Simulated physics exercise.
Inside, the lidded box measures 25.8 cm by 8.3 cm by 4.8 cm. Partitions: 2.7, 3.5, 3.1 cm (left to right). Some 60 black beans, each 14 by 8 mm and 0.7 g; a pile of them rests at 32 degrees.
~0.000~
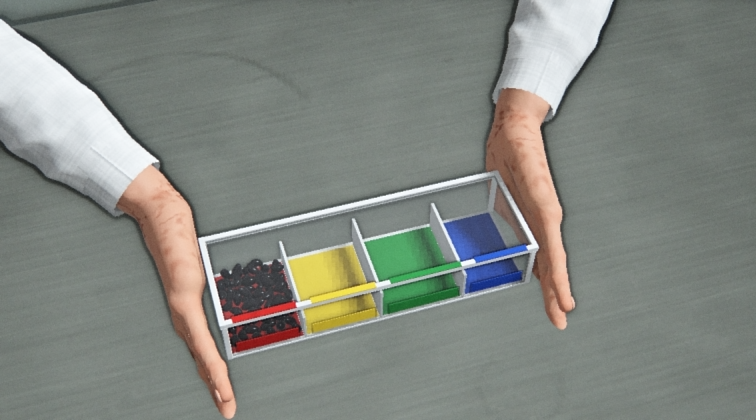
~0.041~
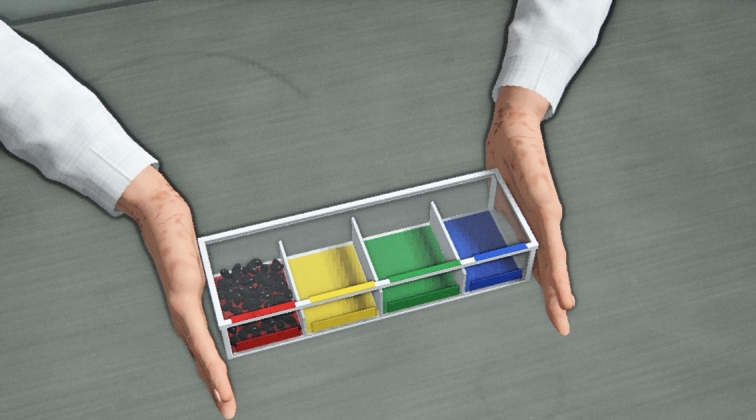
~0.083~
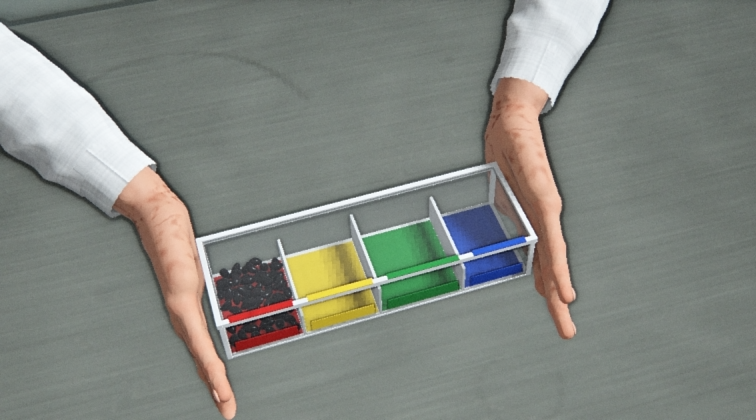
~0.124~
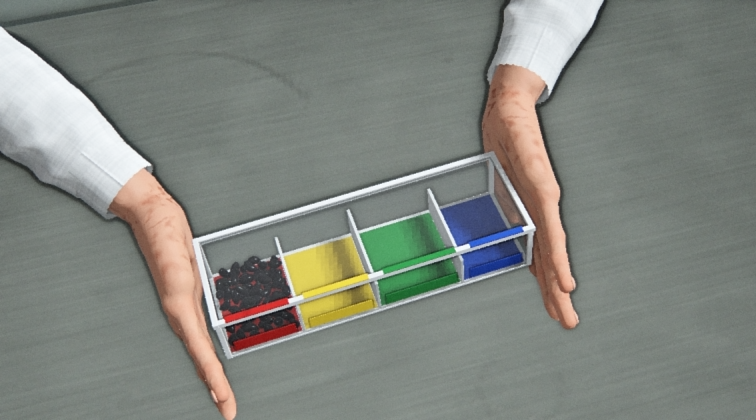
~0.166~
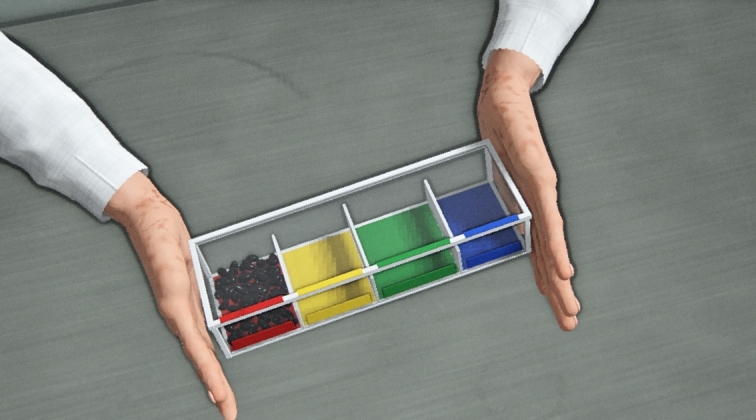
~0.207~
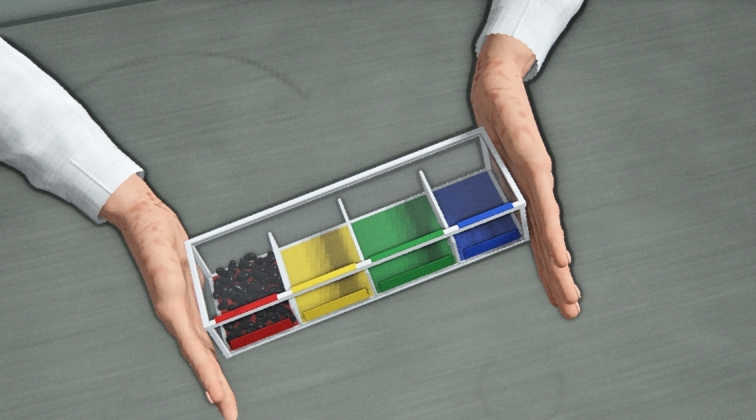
The video shows two hands holding a clear, white-edged box with red, yellow, green and blue sections, dark beans piled in the red one at left; the hands gradually tilt the box, raising its right end.
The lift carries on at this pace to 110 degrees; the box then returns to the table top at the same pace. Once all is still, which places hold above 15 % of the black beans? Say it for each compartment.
Red: Over, blue: Under, green: Under, yellow: Under.
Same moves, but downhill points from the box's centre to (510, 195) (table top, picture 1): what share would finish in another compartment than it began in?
Some 90 per cent.
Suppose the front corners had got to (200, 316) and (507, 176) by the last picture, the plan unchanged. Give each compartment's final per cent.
Red 100; blue 0; green 0; yellow 0.
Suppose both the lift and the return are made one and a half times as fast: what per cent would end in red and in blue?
Then: Red 100; blue 0.
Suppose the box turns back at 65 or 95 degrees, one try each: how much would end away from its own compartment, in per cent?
Some 0 and 0 per cent.
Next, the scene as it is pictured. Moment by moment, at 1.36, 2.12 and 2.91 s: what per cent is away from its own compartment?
About 0, 0, 0.
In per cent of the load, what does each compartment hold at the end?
Red 100; blue 0; green 0; yellow 0.
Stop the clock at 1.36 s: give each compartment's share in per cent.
Red 100; blue 0; green 0; yellow 0.
After 1.36 s, tilt 110 degrees; red 100 %.
Then, at 2.12 s, tilt 51 degrees; red 100 %.
After 2.91 s, tilt 0 degrees; red 100 %.
By 3.4 s all is still; red 100 %, blue 0 %, green 0 %, yellow 0 %.
